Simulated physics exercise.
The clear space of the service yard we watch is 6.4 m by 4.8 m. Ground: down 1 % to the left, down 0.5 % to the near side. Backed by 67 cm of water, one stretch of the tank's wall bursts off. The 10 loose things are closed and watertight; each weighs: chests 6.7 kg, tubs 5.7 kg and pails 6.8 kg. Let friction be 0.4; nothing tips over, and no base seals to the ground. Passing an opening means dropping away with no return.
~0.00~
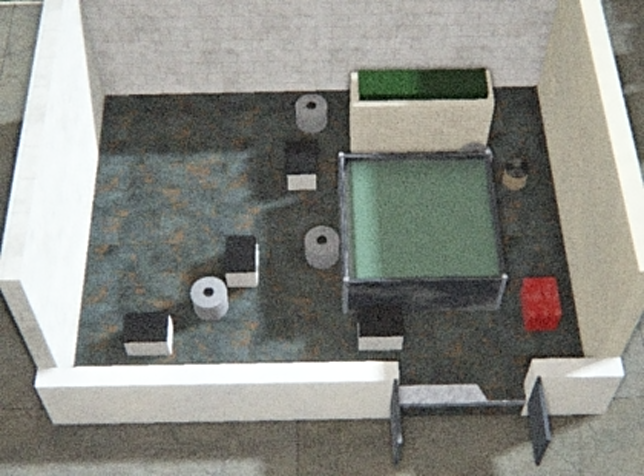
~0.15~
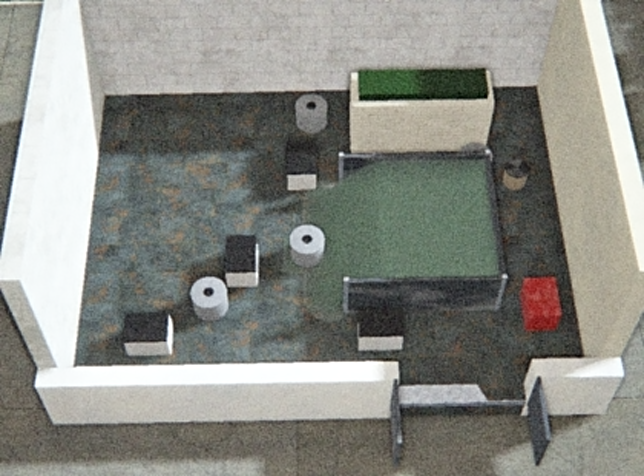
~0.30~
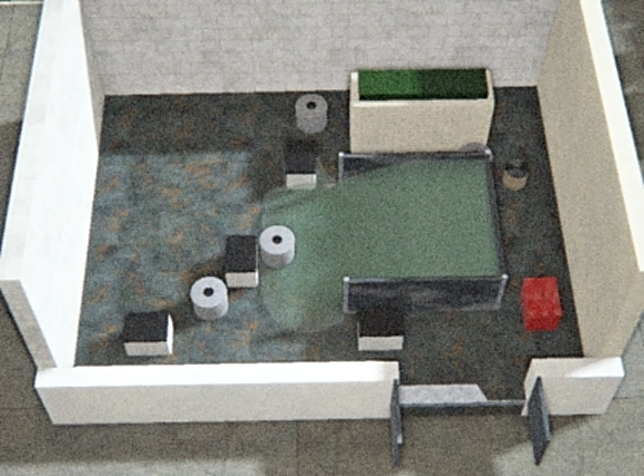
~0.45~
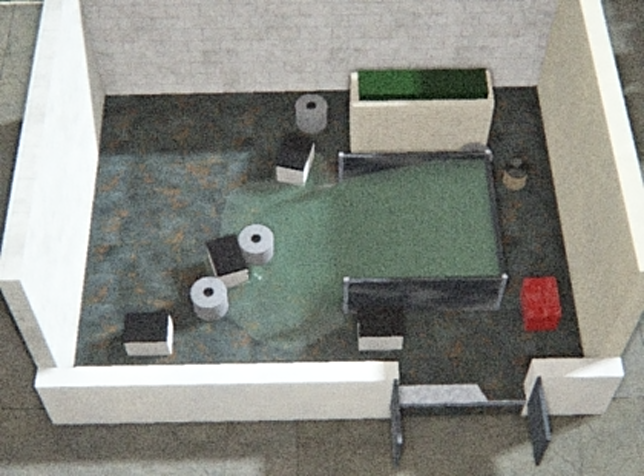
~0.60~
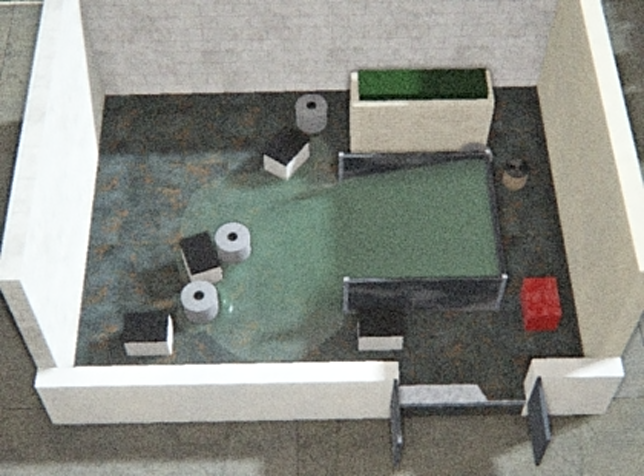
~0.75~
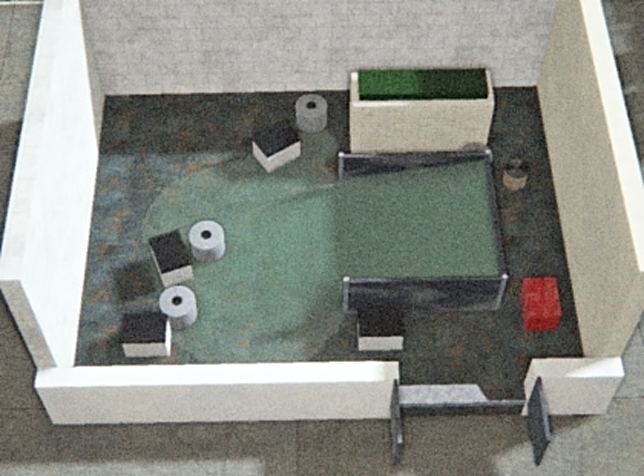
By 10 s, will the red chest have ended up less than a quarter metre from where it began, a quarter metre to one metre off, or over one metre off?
Its move will be modest.
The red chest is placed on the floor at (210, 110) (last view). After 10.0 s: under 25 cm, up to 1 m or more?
Outcome: It is taken a long way.
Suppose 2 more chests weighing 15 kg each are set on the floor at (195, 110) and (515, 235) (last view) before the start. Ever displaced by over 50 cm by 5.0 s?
In the order asked: Clear of the mark; shy of the mark.
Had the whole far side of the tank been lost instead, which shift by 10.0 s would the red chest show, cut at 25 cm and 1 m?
Note: Red chest swept well away.
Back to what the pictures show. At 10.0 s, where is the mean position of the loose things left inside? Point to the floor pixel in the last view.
I'd put it close to (400, 256) in the last view.
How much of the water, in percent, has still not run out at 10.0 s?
I'd say some 96 percent hasn't gone yet.
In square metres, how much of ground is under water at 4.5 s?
Roughly 23 m2.
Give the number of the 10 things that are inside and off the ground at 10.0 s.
Tally: 10 of them.
After 2.0 s the red chest is near (543, 296), 0.0 m from its start, aground; 0 of 10 are out; 4 afloat.
After 4.5 s the red chest is near (543, 296), 0.0 m from its start, aground; 0 of 10 are out; 6 afloat.
After 7.0 s the red chest is near (560, 275), 0.4 m from its start, aground; 0 of 10 are out; 8 afloat.
After 10.0 s the red chest is near (523, 262), 0.5 m from its start, afloat; 0 of 10 are out; 10 afloat.
